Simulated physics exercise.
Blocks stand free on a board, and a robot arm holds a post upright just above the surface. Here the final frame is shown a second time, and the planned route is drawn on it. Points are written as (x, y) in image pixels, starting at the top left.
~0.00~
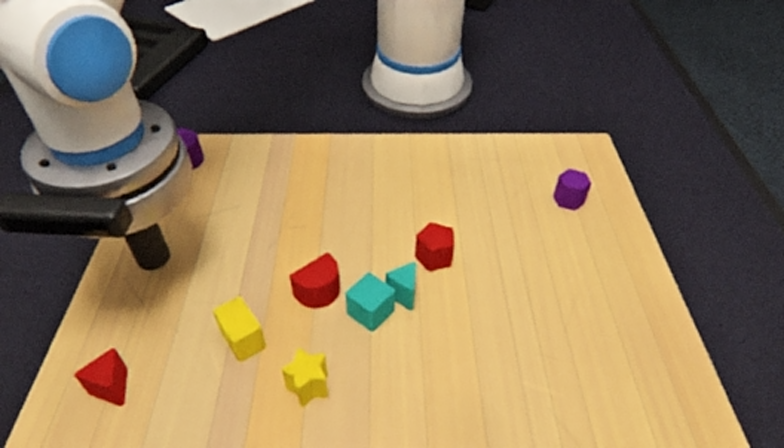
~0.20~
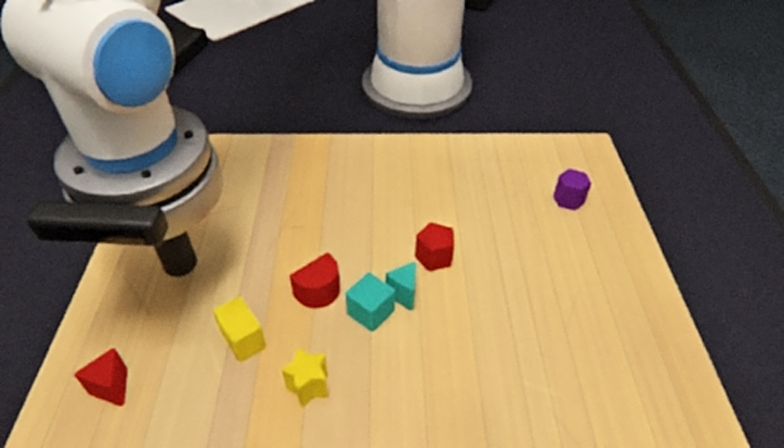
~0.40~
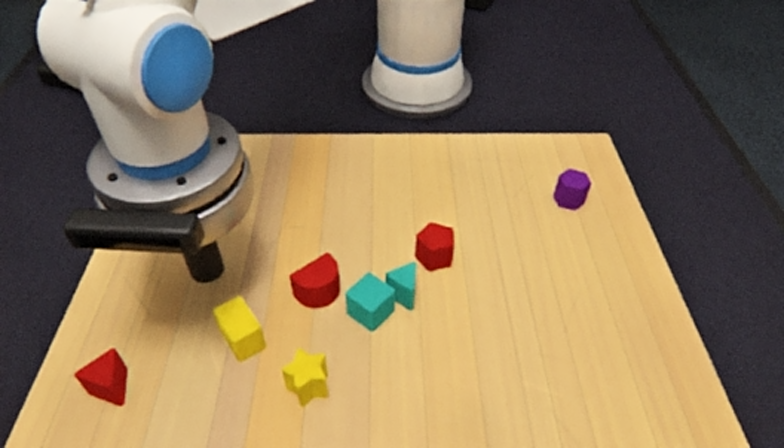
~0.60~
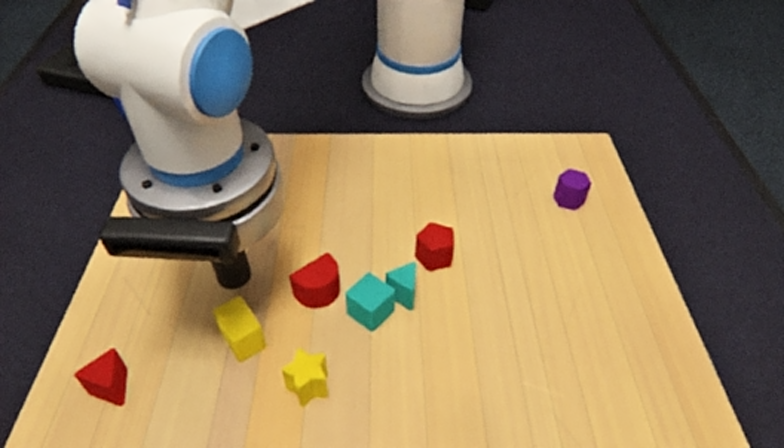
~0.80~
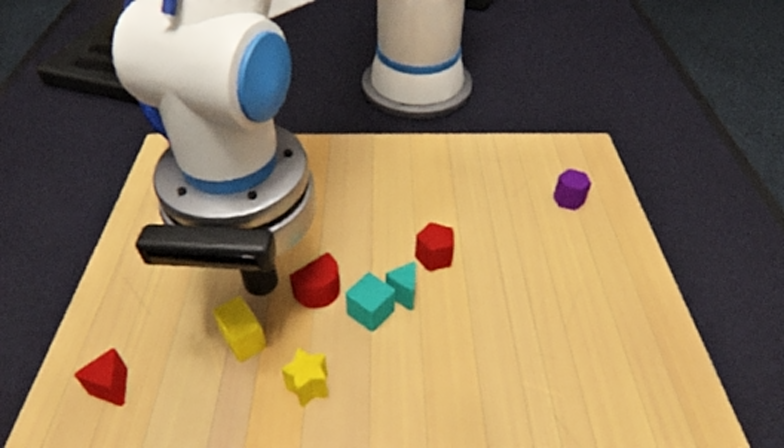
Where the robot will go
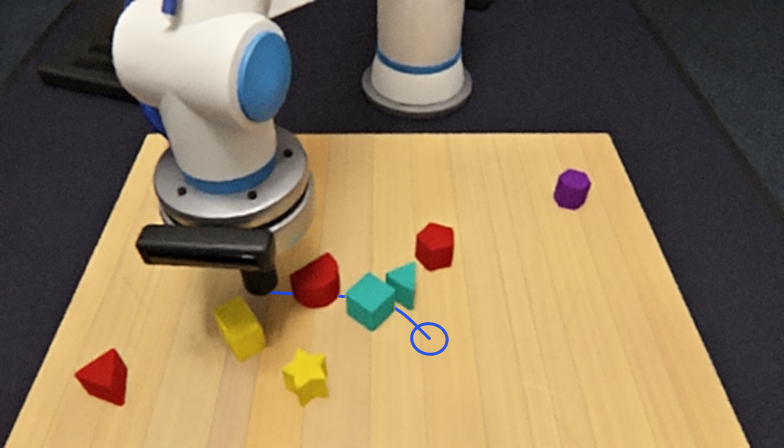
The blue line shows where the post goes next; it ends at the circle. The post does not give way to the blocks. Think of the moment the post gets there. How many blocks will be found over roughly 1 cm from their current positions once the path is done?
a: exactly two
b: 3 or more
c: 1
Answer: B.
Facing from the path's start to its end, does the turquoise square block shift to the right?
Yes, it checks out.
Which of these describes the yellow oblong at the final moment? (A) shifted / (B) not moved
My pick is B.
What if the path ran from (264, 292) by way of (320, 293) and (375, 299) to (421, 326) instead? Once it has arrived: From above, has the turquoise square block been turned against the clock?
It seems not.
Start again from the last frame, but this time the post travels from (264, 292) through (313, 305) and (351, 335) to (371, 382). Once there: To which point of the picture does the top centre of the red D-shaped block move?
It will end up at (351, 267).
The line goes from (264, 292) by way of (324, 295) and (383, 303) to (429, 339).
The first path, step by step. One third of the way, post (324, 286); red D-shaped block (359, 264), turned 40° anticlockwise; turquoise square block (375, 292), turned 15° clockwise.
Two thirds of the way, post (384, 294); red D-shaped block (385, 254), turned 115° anticlockwise; turquoise square block (403, 308), turned 30° clockwise; turquoise three-sided block (420, 276), turned 25° anticlockwise.
At the end, post (430, 330); yellow oblong unmoved; red D-shaped block (385, 254), turned 115° anticlockwise; turquoise square block (445, 351), turned 45° clockwise; turquoise three-sided block (434, 279), turned 80° anticlockwise.
